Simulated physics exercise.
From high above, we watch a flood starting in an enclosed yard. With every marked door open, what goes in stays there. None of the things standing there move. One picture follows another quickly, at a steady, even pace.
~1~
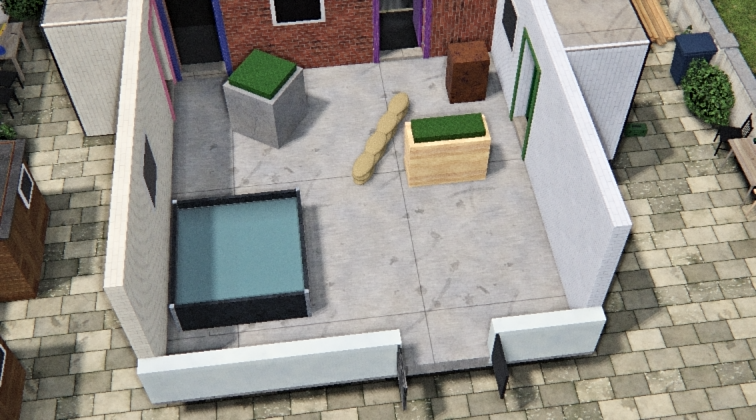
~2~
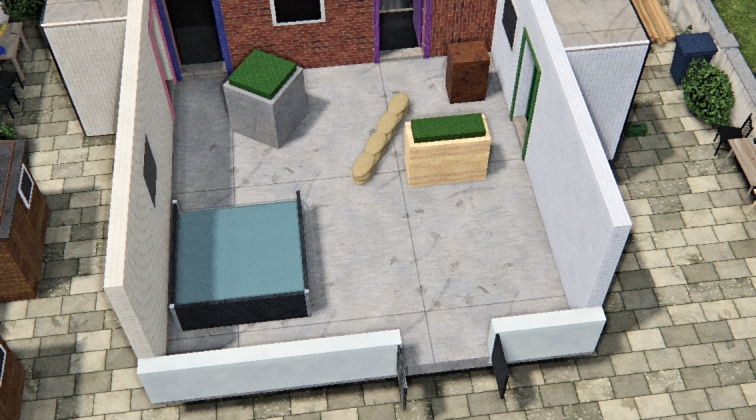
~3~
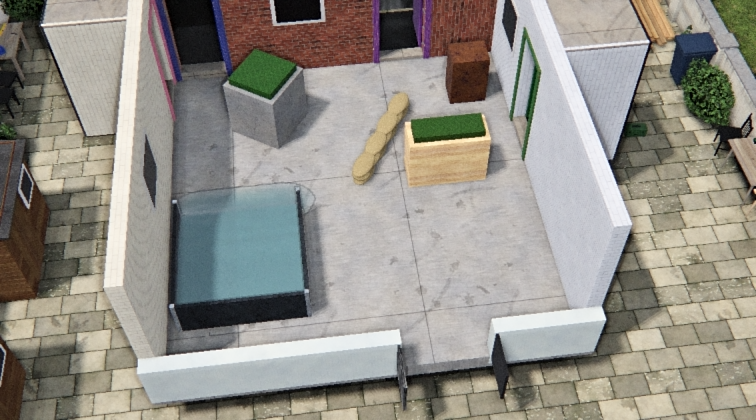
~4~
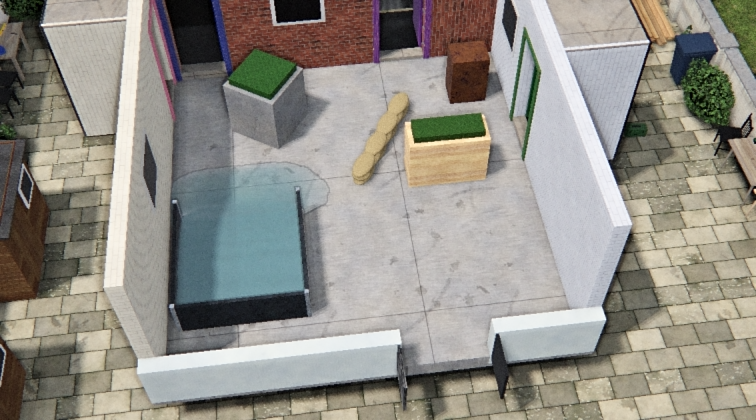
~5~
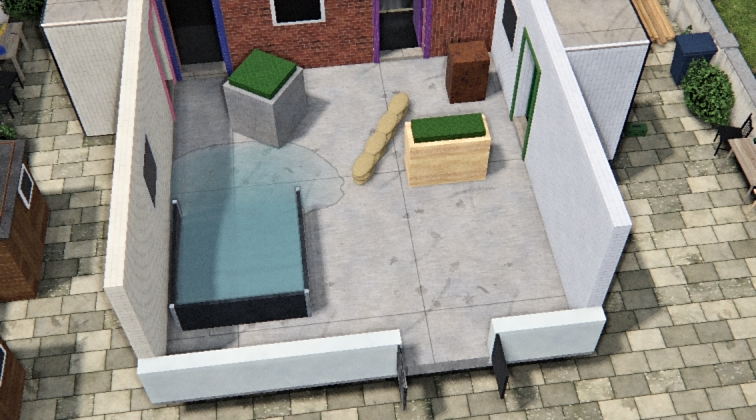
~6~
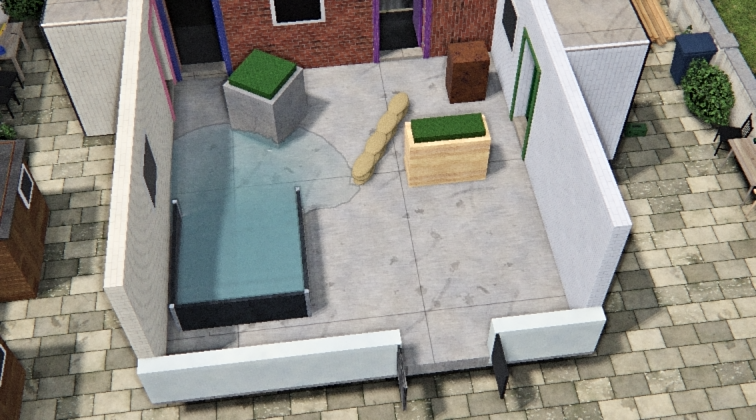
Water spreads from the far side of a dark-framed, open tank at the lower left of a grey, walled yard, seen from high above by a still camera. Around it stand a grey block and a pale wooden box, both topped green, a row of tan discs, a brown box and a brick wall behind. First the tank's far panel disappears, then a thin, clear blue sheet slides out over the floor, widening toward the grey block and discs.
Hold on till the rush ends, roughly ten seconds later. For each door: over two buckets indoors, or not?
My prediction: Green door: Inside the limit; blue door: Past the limit; purple door: Past the limit; pink door: Past the limit.
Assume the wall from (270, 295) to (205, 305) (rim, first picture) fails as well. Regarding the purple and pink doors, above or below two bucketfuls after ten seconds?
Outcome - purple door comes in lower, pink door comes in lower.
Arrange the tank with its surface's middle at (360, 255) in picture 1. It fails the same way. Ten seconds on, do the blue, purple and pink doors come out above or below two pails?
Going by the run, the blue door door remains below, the purple door door tops the threshold and the pink door door remains below.
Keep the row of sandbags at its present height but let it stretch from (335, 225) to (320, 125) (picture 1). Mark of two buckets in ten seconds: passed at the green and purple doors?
The green door remains within bounds while the purple door remains within bounds.
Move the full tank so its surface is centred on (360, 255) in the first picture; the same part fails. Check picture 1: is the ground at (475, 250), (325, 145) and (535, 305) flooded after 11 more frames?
The first spot ends up left untouched, the second sodden and the third left untouched.
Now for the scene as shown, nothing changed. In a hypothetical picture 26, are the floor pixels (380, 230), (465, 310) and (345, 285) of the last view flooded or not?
In that order the points end up high and dry, high and dry and high and dry.
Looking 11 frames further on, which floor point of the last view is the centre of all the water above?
Roughly (245, 184).
A moment on, water covers 25 % of the floor; the green door not reached, the blue door wet at the sill, nothing in, the purple door not reached, the pink door wet at the sill, nothing in.
Next, water covers 35 % of the floor; the green door not reached, the blue door over two buckets in, the purple door wet at the sill, nothing in, the pink door over two buckets in.
Then, water covers 40 % of the floor; the green door not reached, the blue door far over two buckets in, the purple door over two buckets in, the pink door far over two buckets in.
Later, water covers 60 % of the floor; the green door wet at the sill, nothing in, the blue door far over two buckets in, the purple door over two buckets in, the pink door far over two buckets in.
In the end, water covers 90 % of the floor; the green door wet at the sill, nothing in, the blue door far over two buckets in, the purple door far over two buckets in, the pink door far over two buckets in.
